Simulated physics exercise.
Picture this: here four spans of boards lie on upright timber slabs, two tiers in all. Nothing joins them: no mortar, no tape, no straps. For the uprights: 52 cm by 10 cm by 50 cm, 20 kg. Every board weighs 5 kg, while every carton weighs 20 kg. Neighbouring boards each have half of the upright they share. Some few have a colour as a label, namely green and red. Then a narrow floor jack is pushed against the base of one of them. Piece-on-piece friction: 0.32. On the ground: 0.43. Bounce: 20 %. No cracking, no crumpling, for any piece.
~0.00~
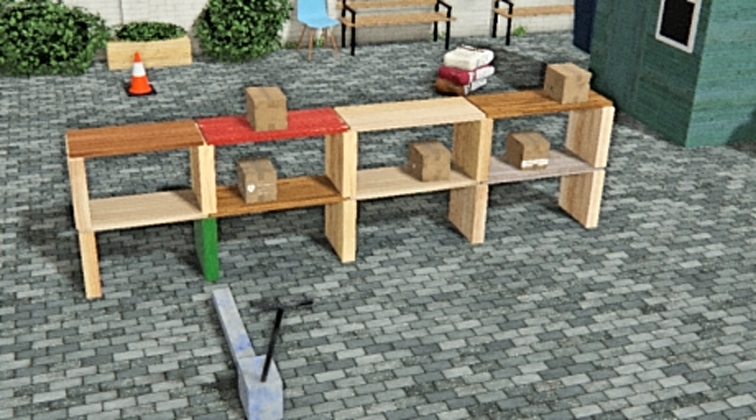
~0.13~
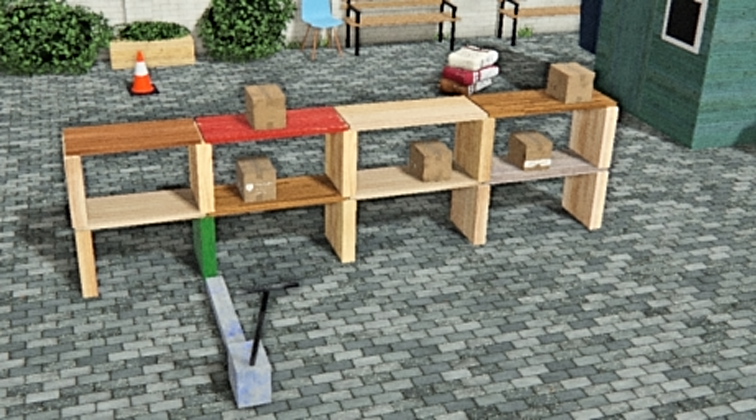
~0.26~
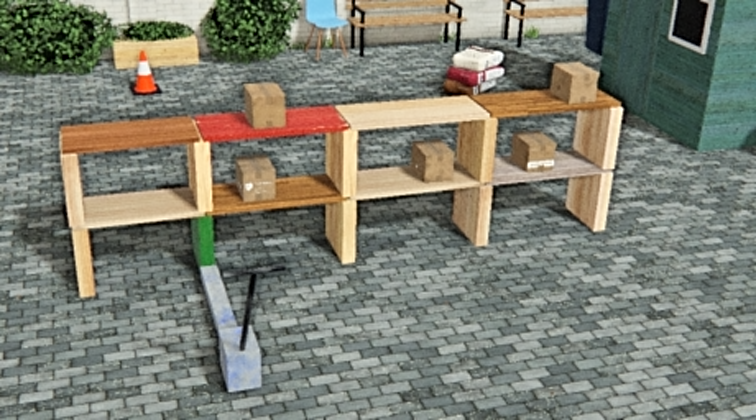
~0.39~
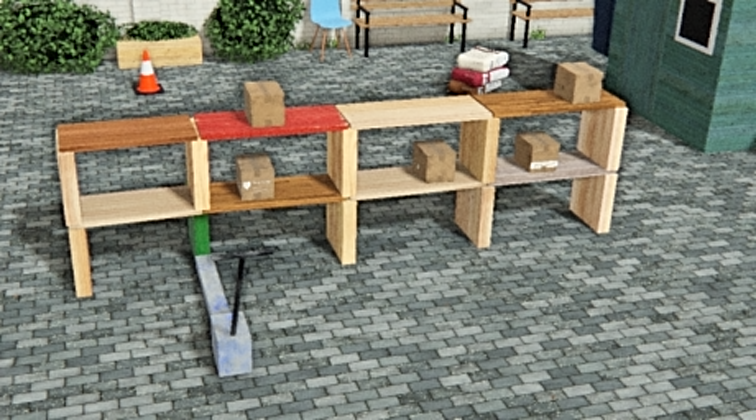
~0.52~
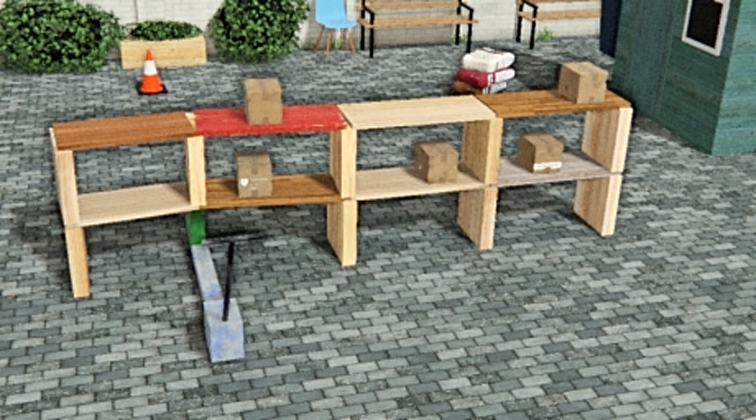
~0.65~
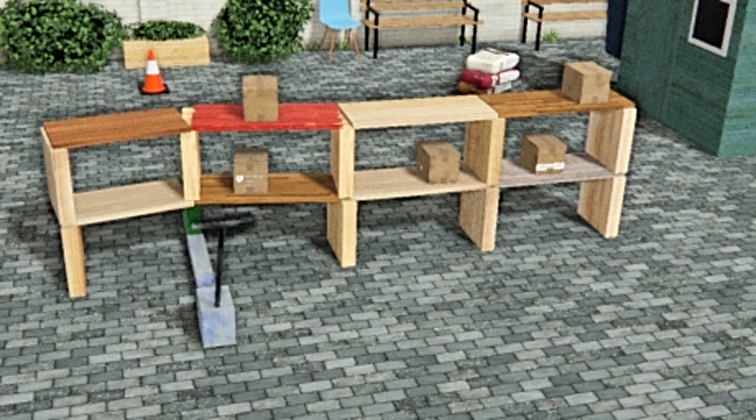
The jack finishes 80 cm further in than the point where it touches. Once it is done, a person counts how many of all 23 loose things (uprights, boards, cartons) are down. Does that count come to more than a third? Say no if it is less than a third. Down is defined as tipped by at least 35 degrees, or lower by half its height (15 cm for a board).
Yes.
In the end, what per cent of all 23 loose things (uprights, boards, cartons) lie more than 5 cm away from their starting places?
Displaced: 65 %.
After 1.24 s, 6 of the 23 pieces down; red board 25° from how it stood, 11 cm lower; green upright 92 cm from its place.
After 2.18 s, 11 of the 23 pieces down; red board on its side; green upright 98 cm from its place.
In the end (4.2 s), 14 of the 23 pieces down; red board 7° from how it stood, 92 cm lower; green upright 98 cm from its place. That is 61 per cent. From the last view, middles, red board near (265, 239), green upright near (180, 184).
